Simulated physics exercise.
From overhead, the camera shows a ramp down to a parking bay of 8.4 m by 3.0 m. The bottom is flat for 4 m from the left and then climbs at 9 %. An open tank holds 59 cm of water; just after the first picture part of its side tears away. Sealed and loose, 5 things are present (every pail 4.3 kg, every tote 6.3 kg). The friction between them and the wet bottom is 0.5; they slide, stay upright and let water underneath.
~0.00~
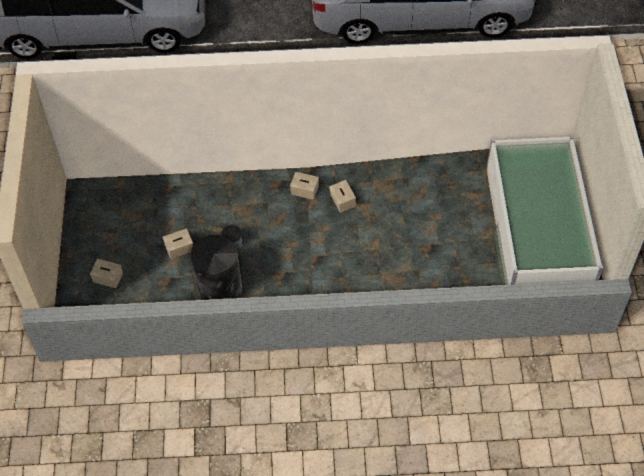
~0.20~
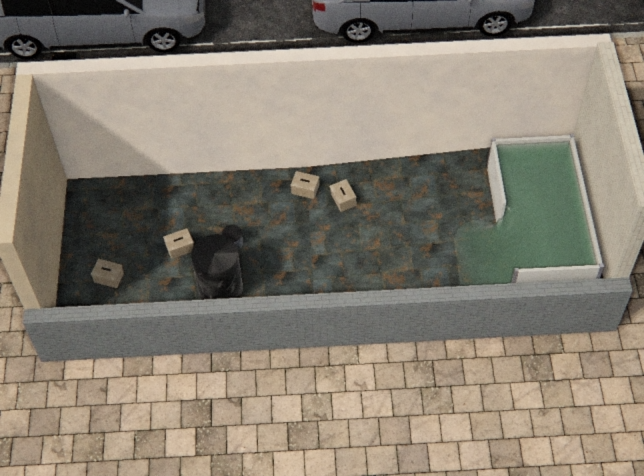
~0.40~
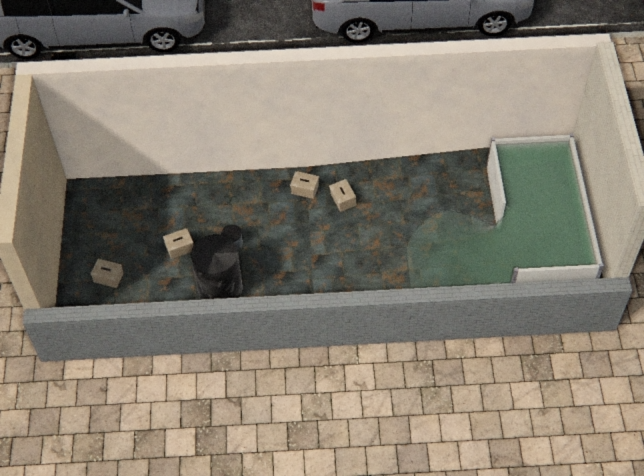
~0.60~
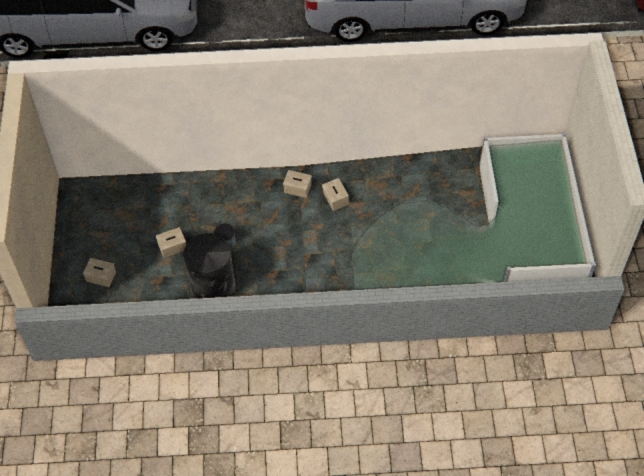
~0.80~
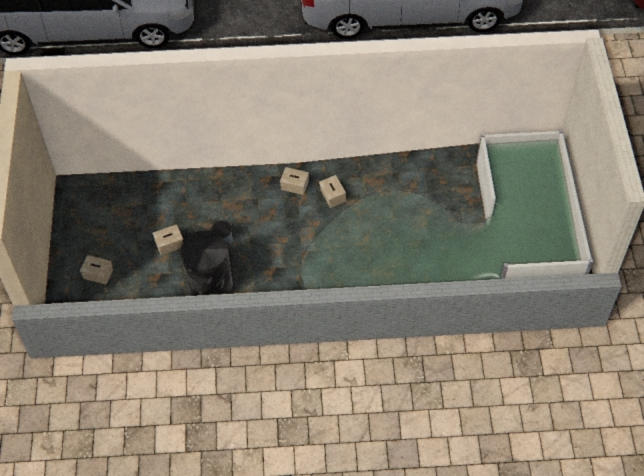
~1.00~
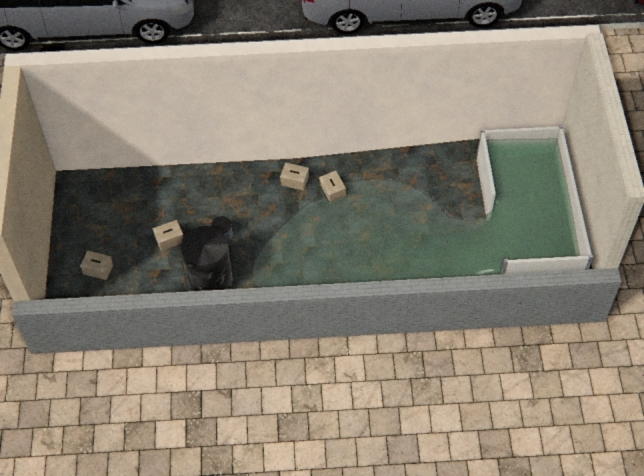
Walled bay beside parked cars, with green water pouring from a broken white tank and spreading leftward while the boxes stay still.
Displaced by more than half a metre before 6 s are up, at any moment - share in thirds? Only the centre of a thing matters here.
Between one third and two thirds.
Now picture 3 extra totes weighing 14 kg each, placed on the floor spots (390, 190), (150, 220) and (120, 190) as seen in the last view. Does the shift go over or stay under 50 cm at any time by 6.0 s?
Well, in turn it's inside that, then beyond that, and finally beyond that.
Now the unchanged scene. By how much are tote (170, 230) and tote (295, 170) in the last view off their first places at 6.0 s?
Answer, in order asked: 100 cm, 5 cm.
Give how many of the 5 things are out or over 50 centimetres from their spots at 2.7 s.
By then the count is 2.
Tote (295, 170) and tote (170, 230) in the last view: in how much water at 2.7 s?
Depths: Near 0 cm, then near 4 cm.
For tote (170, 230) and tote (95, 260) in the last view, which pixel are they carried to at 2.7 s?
Somewhere around (77, 218) and (68, 256).
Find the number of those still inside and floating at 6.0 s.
Count: 3.
After 1.4 s 0 of 5 are over 50 cm from their spots; 0 afloat.
After 2.7 s 2 of 5 are over 50 cm from their spots; 2 afloat.
After 4.2 s 3 of 5 are over 50 cm from their spots; 3 afloat.
After 6.0 s 3 of 5 are over 50 cm from their spots, and 3 have been at some point; 3 afloat.
